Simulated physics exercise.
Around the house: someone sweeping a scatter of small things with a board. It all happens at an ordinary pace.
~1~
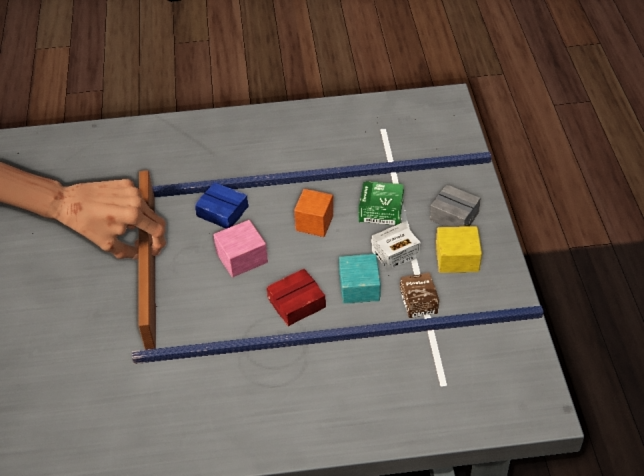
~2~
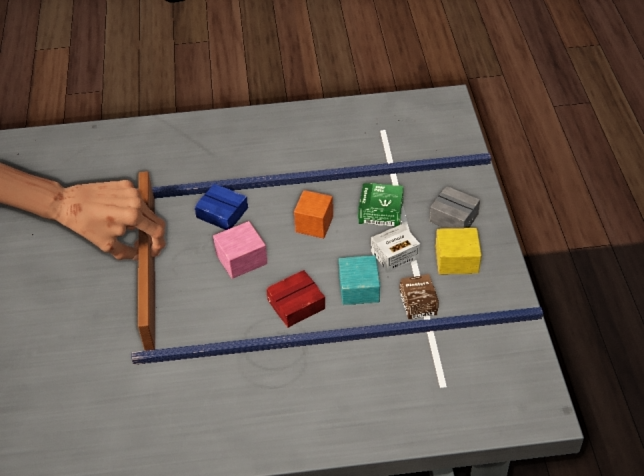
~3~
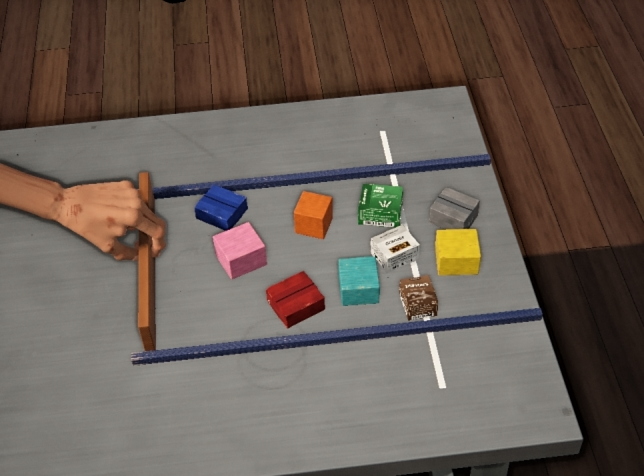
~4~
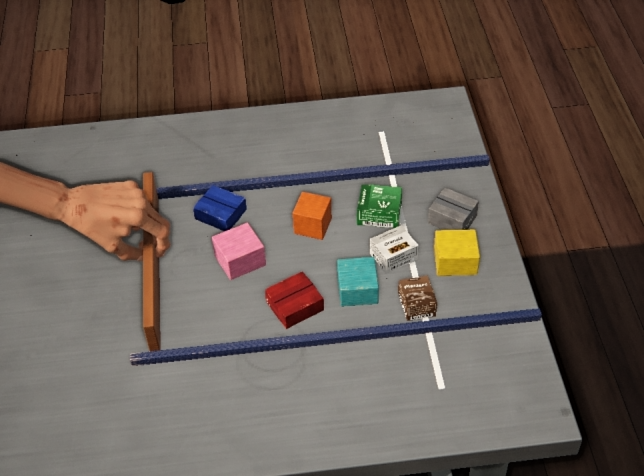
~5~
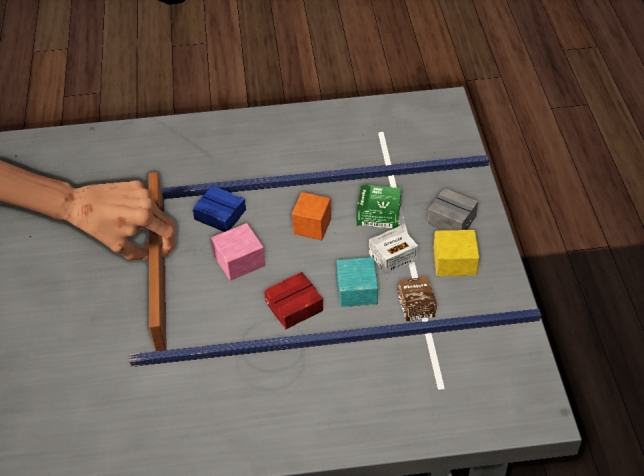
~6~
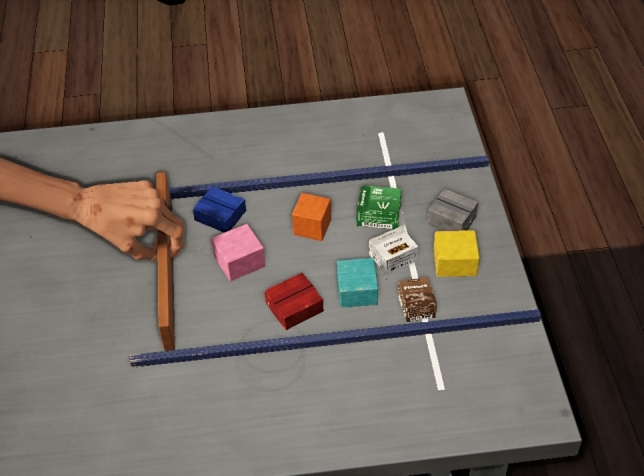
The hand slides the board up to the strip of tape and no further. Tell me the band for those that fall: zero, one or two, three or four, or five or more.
Here the number that fall off is zero.
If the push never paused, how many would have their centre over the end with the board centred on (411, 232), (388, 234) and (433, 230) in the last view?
It would be 0, 0 and 2.
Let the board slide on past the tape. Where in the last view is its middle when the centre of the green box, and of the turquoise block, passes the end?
Its middle is around (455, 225) and around (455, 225).
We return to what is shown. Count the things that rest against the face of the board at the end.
4 of them.
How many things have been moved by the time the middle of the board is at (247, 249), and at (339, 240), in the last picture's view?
At the one place 2, at the other 8.
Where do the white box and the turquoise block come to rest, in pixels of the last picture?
The white box at (462, 232), the turquoise block at (476, 266).
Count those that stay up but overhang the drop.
2 of them.
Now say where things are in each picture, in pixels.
The first frame shows grey box (455, 209); yellow block (458, 250); brown box (419, 295); board (147, 257); tape (410, 243).
The second frame shows yellow block (458, 251); red box (296, 298).
The third frame shows brown box (418, 298); turquoise block (359, 281).
The fourth frame shows grey box (453, 212); green box (380, 206).
The fifth frame shows yellow block (456, 253); pink block (239, 252).
The sixth frame shows grey box (453, 213); yellow block (456, 254); brown box (417, 299); board (166, 258); tape (408, 247).
Early on, none off yet; grey box at rest near (453, 213); yellow block at rest near (456, 254); brown box at rest near (417, 299).
A while later, none off yet; grey box at rest near (453, 213); yellow block at rest near (456, 254); brown box at rest near (418, 299).
Further along, none off yet; grey box travelled a little near (466, 213); yellow block travelled a little near (475, 248); brown box travelled about its own width near (477, 296).
Finally, the number that fall off is zero.
